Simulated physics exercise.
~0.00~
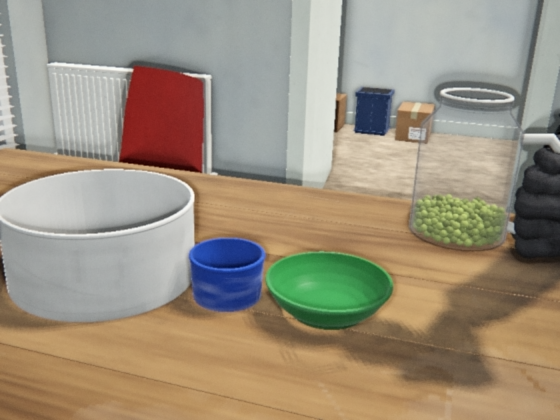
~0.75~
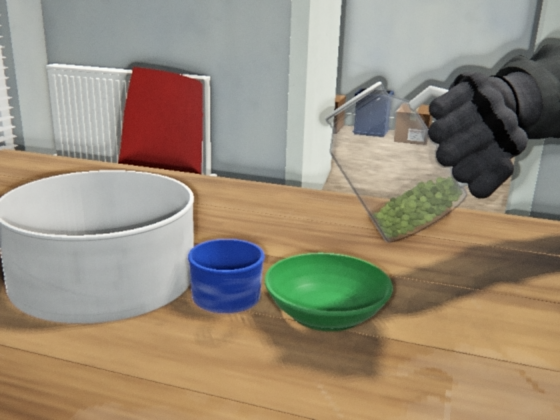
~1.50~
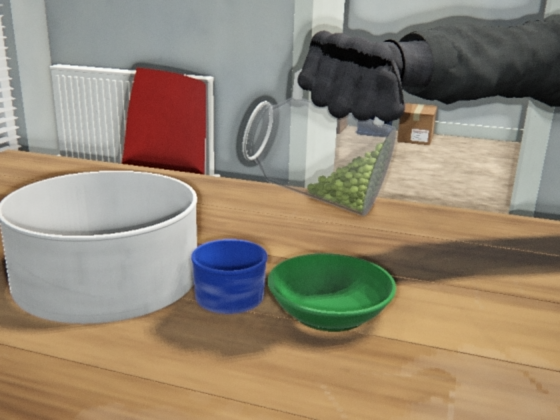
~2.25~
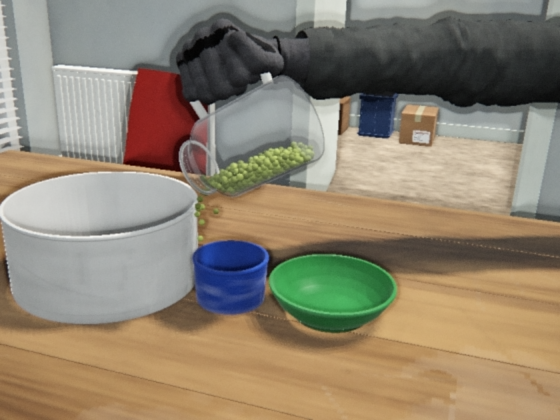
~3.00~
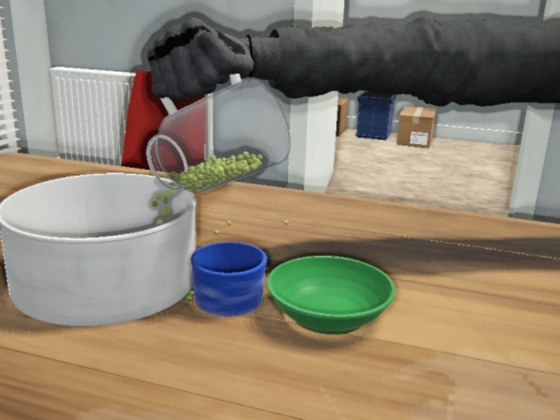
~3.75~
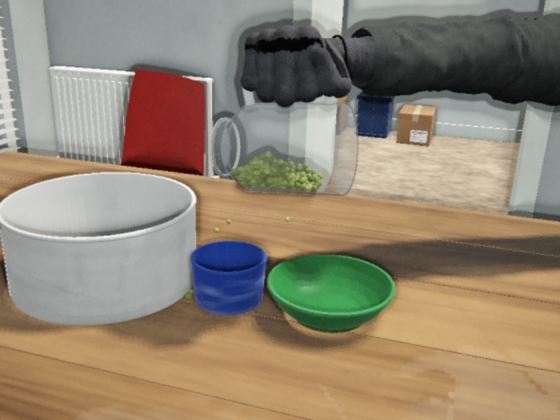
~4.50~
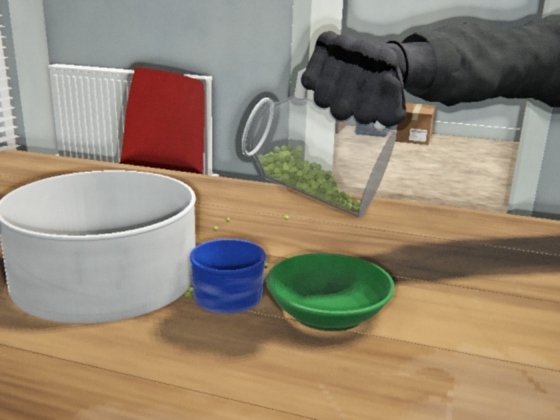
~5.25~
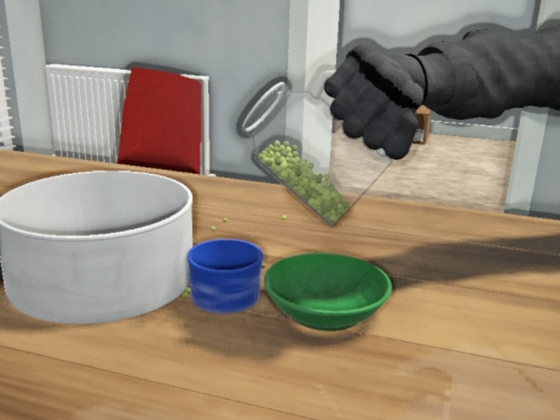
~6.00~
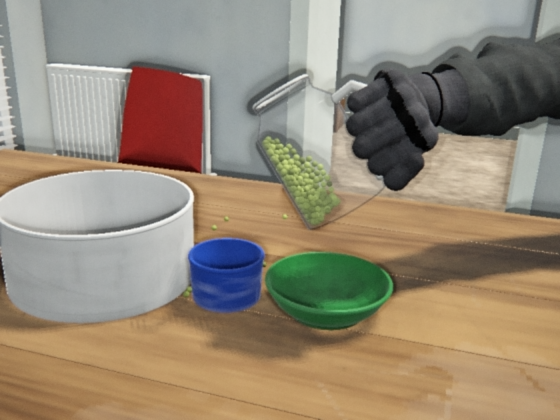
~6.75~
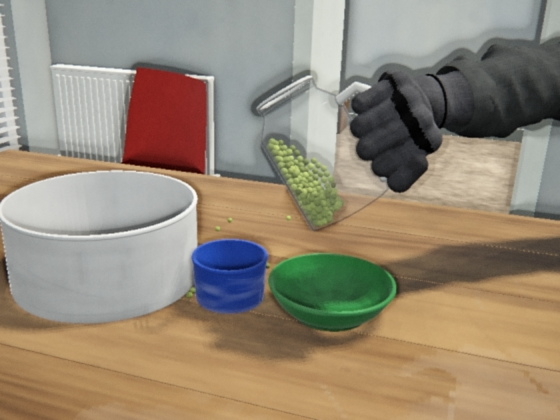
A black-gloved hand carried a clear jar of green peas left and tipped it, pouring some into the white pot while a few scattered on the table, then drew it back right and held it leaning above the green bowl, still holding many peas.
